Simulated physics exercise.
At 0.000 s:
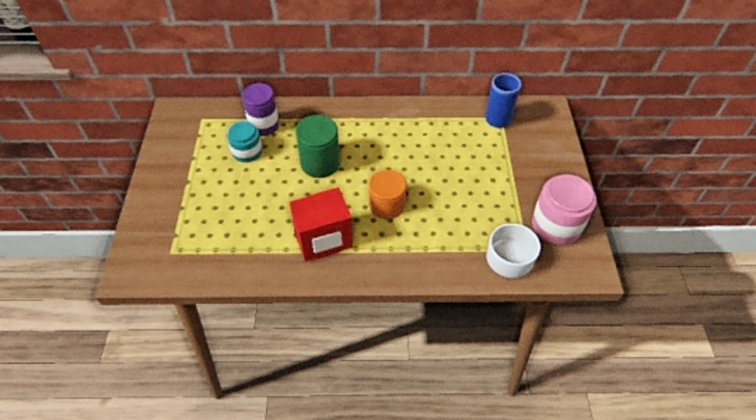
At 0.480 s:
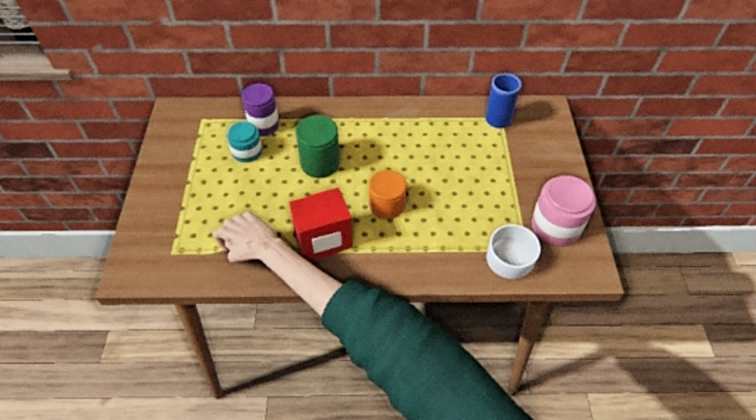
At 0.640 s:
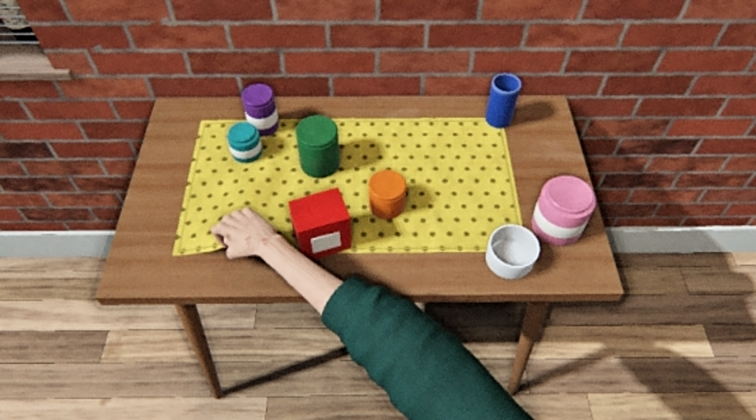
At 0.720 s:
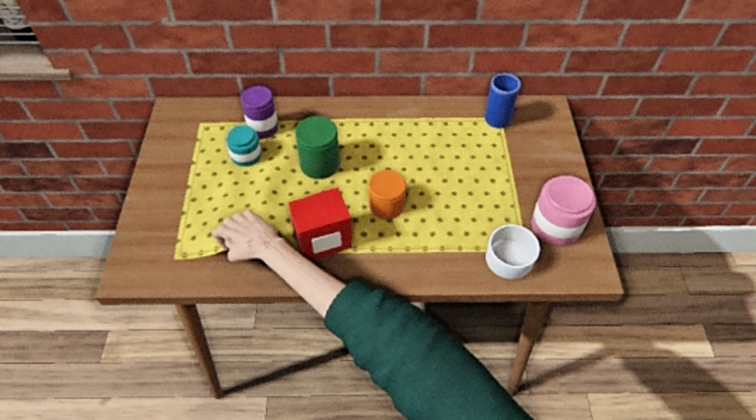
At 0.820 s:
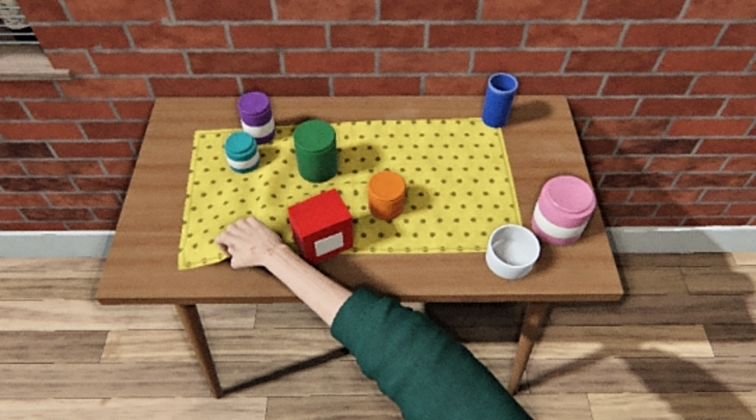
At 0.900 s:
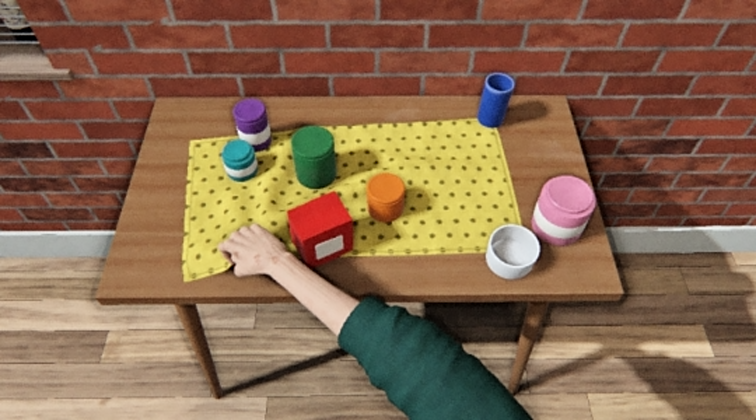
A hand in a green sleeve reaches over a wooden sideboard against a red brick wall, seen from above and in front by a still camera. On and around a dotted yellow tablecloth stand purple and teal containers at left, green, orange and red ones mid-table, and blue, white and pink ones at right. Gripping the near-left edge, the hand tugs the cloth slightly forward, wrinkling it and shifting the left-hand containers a little.
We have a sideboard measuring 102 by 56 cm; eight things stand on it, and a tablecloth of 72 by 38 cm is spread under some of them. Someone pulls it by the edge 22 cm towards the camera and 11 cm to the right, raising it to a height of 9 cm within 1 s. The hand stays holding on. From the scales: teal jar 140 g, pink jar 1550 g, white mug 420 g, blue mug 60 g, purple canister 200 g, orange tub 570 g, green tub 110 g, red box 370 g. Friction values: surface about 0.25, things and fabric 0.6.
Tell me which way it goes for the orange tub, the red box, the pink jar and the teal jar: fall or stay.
Here it is: The orange tub will stay, the red box will fall, the pink jar will stay, the teal jar will stay.
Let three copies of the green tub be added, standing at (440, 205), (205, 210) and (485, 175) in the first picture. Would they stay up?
Taking them one by one: Is left on top, then is lost, then is left on top.
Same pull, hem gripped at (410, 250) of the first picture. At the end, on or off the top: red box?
After the pull, the red box comes off.
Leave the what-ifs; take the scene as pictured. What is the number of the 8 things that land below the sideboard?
The count is 1.
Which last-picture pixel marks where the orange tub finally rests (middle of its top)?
The top finishes roughly at pixel (375, 225) of the last view.
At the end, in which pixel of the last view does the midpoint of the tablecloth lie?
The middle ends up near pixel (333, 220).
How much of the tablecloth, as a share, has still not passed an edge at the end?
I'd say close to 80 per cent of it.
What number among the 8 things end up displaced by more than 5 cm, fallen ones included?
Counting them up, I get 6.
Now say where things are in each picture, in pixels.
Shows, orange tub (388, 184); red box (320, 209); pink jar (571, 192); teal jar (242, 130); tablecloth corners (171, 254) (202, 120), in the first picture.
Shows, tablecloth corners (202, 120); grip (229, 249), in the second picture.
Shows, tablecloth corners (202, 121); grip (228, 246), in the third picture.
Shows, teal jar (241, 134); purple canister (257, 96); tablecloth corners (200, 124); grip (229, 248), in the fourth picture.
Shows, red box (319, 211); teal jar (239, 141); green tub (314, 135); tablecloth corners (196, 132); grip (232, 255), in the fifth picture.
Shows, orange tub (386, 187); red box (319, 215); pink jar (570, 193); teal jar (237, 149); tablecloth corners (190, 141); grip (235, 262), in the sixth picture.
At 1.1 s, 100 % of the tablecloth is still over the top; teal jar 13 cm off its start, red box 5 cm off its start, orange tub 3 cm off its start.
At 1.3 s, 90 % of the tablecloth is still over the top; teal jar 21 cm off its start, red box 10 cm off its start, orange tub 6 cm off its start.
At 1.4 s, 85 % of the tablecloth is still over the top; teal jar 27 cm off its start at (230, 232), red box 15 cm off its start at (344, 273), orange tub 9 cm off its start at (375, 218).
At 1.6 s, 80 % of the tablecloth is still over the top; teal jar 30 cm off its start, red box on its side, 23 cm off its start, orange tub 10 cm off its start.
At 3.2 s, 80 % of the tablecloth is still over the top; red box over the edge, teal jar 30 cm off its start at (229, 245), orange tub 11 cm off its start at (375, 225), pink jar 0 cm off its start at (570, 193).
